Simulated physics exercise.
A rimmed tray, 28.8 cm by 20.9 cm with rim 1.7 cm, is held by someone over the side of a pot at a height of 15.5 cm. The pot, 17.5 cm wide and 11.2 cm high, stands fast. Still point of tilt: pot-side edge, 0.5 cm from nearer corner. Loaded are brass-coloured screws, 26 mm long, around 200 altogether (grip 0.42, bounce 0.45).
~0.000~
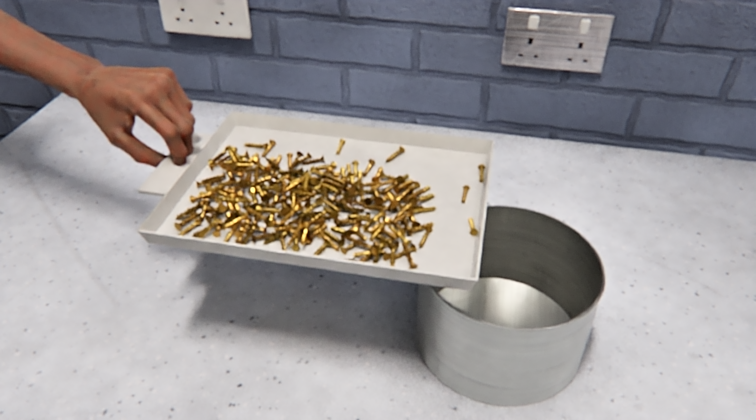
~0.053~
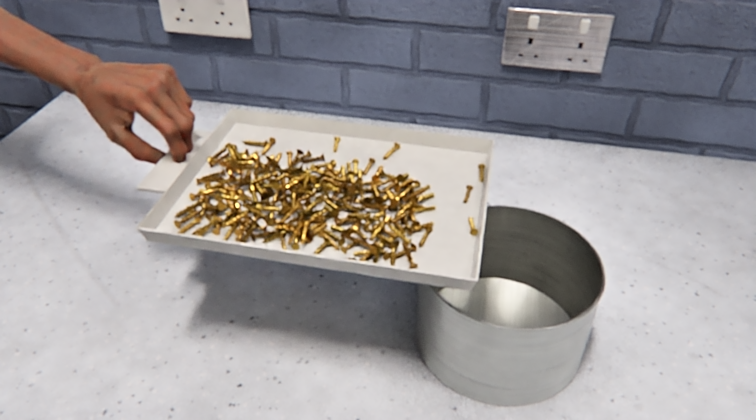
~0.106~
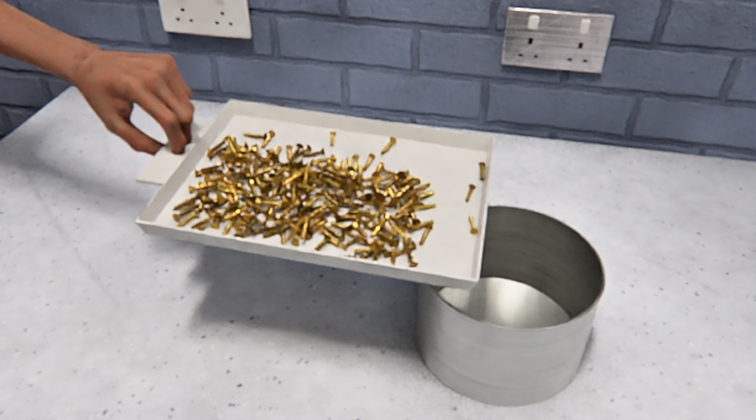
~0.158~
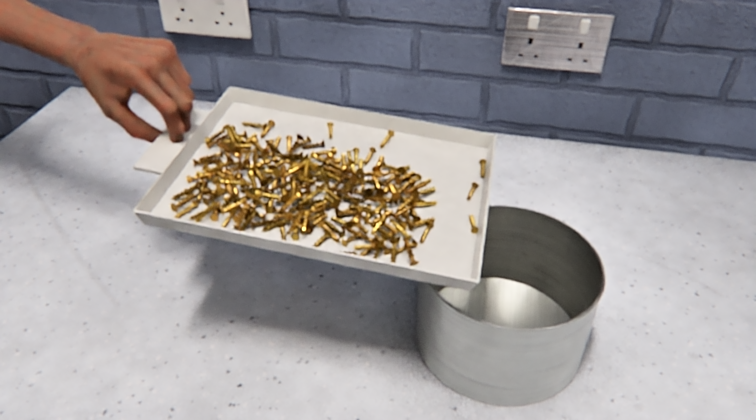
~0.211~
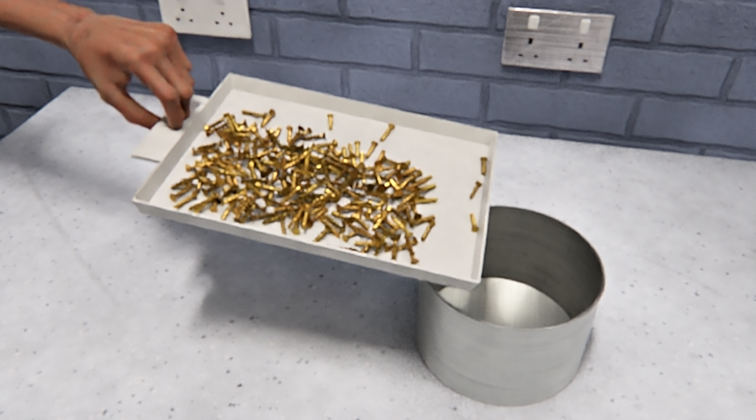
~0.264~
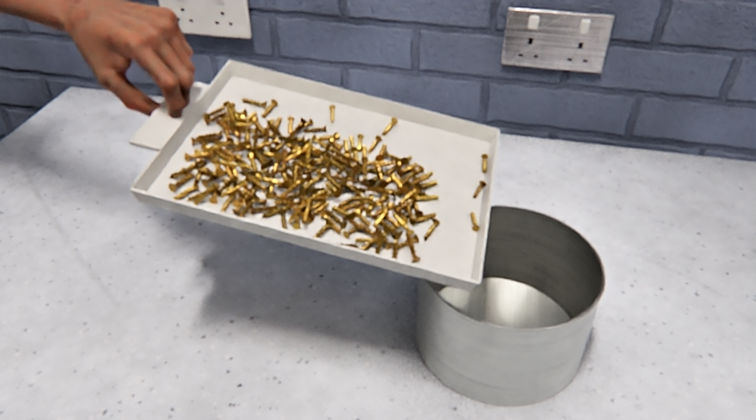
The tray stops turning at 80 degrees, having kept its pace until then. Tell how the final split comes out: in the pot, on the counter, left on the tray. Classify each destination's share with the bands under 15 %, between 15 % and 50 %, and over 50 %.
Pot: Between 15 % and 50 %; counter: Over 50 %; tray: Under 15 %.
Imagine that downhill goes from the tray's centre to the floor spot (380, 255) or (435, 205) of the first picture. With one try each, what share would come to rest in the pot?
I'd put it at roughly 0 per cent for the first tilt and roughly 85 per cent for the second.
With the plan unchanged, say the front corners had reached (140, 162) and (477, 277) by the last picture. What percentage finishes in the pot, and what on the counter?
Final per cent - pot 80, counter 15.
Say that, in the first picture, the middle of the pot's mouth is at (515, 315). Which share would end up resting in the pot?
The share would be some 100 per cent.
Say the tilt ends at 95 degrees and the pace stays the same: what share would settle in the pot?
I'd expect some 35 per cent in the pot.
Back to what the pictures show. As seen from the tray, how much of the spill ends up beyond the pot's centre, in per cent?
70 %.
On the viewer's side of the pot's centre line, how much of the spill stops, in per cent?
Roughly 100 per cent.
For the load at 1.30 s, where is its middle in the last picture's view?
Expected load position: Near (496, 250).
Then, at 0.89 s, tilt 43 degrees; the tray holds 100 %, the pot 0 %.
After 1.30 s, tilt 65 degrees; the tray holds 70 %, the pot 5 %.
Then, at 1.80 s, tilt 80 degrees; the tray holds 10 %, the pot 30 %.
By 3.0 s all is still; pot 35 %, counter 65 %, tray 0 %.
